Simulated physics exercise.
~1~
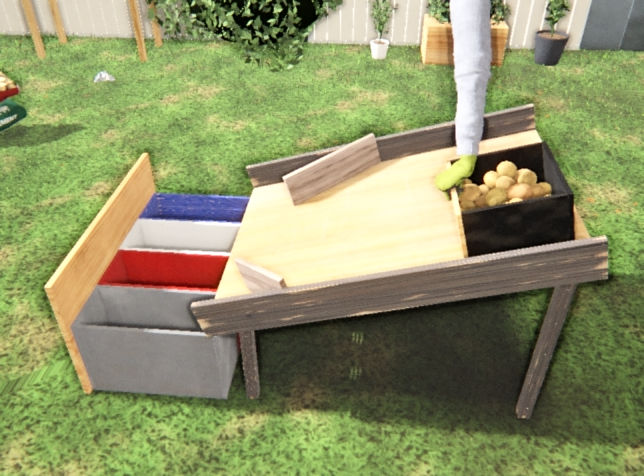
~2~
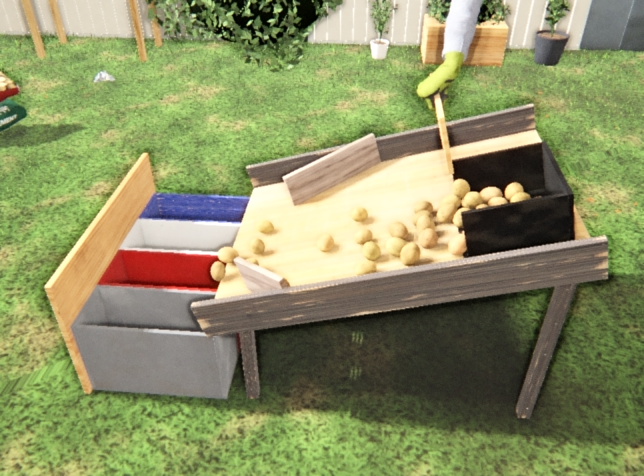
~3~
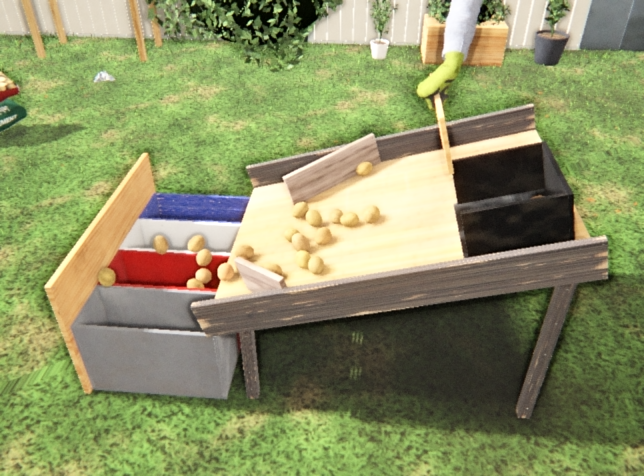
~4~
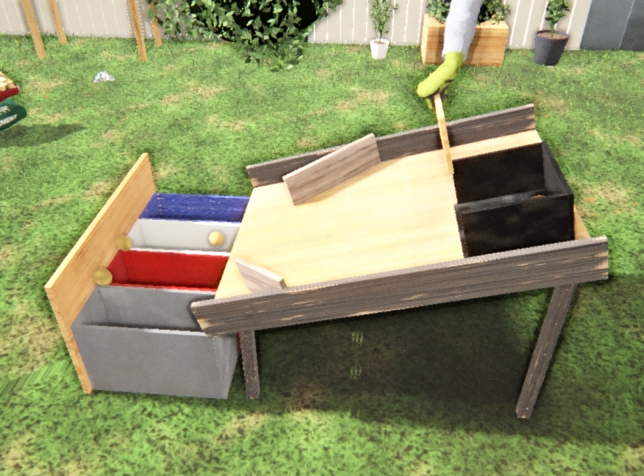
On a grassy lawn before a pale fence, seen from slightly above, a wooden table slopes down to the left, with two angled boards on it. A black pen full of potatoes sits at the upper right, and blue, white, red and grey containers wait at the lower left. A gloved hand reaches to the pen, then holds a raised wooden gate at the table's far edge. The potatoes spill out and roll left down the slope between the boards. They drop mostly toward the red tote, some toward the white bin. Finally the slope is bare, with two potatoes still visible above the containers.
